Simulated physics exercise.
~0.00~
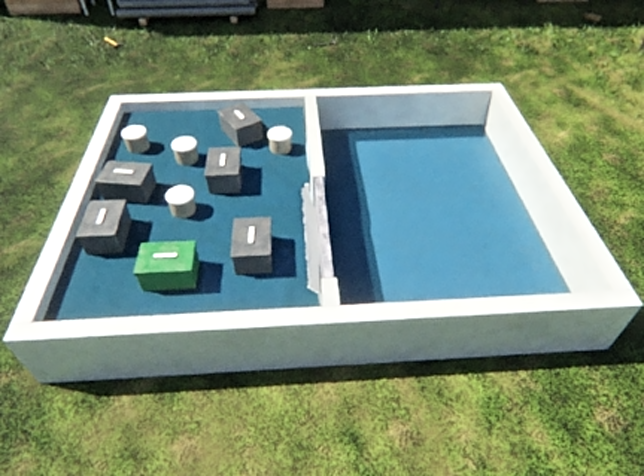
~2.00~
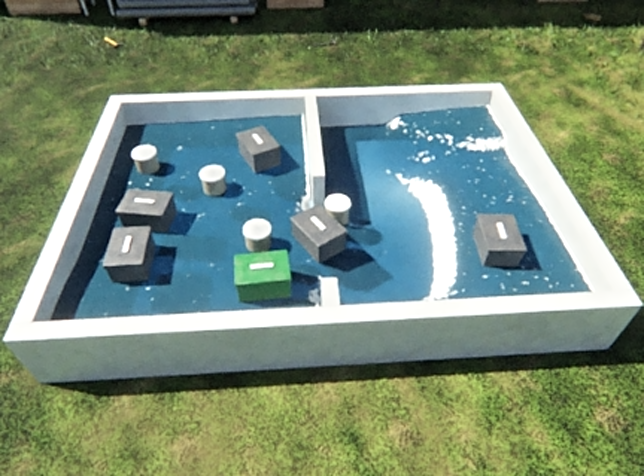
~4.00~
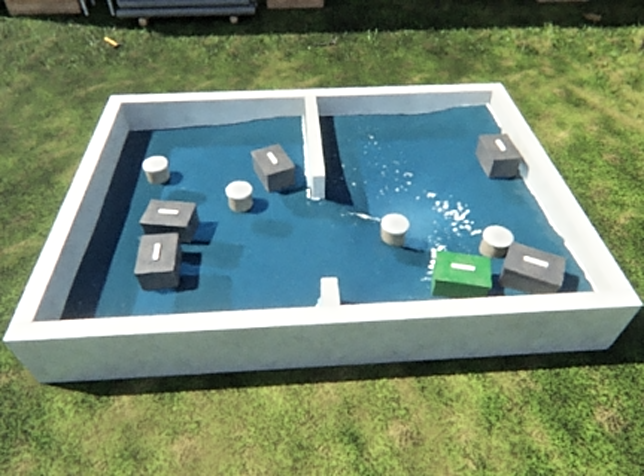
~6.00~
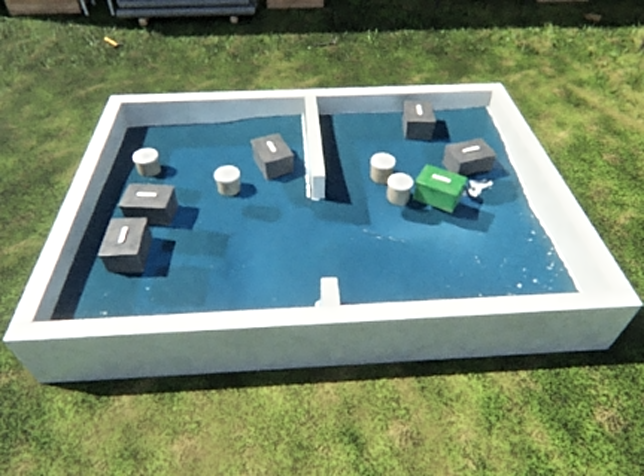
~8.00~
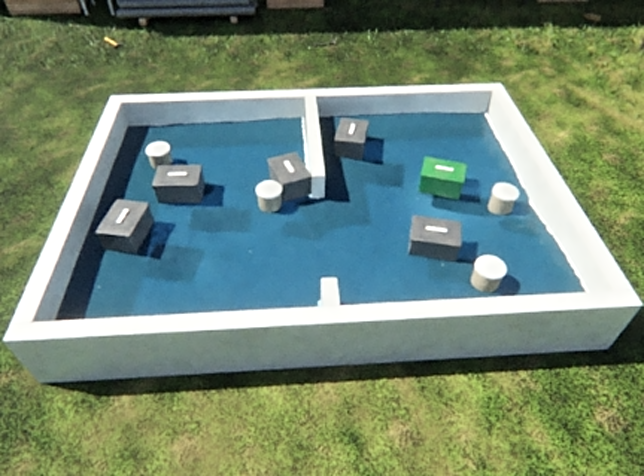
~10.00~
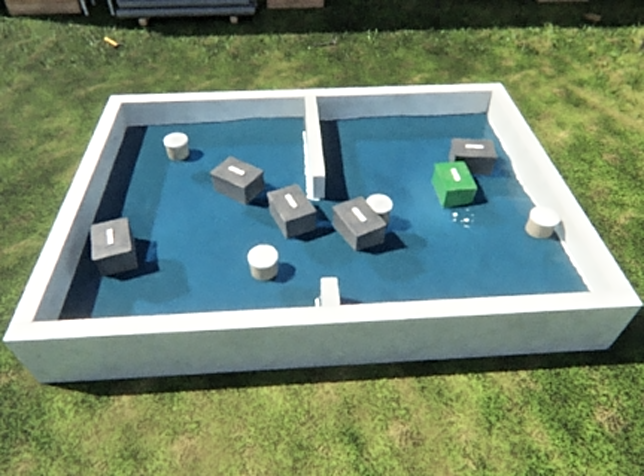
In a walled pool on grass, water surges right, carrying the green tote through the gap.
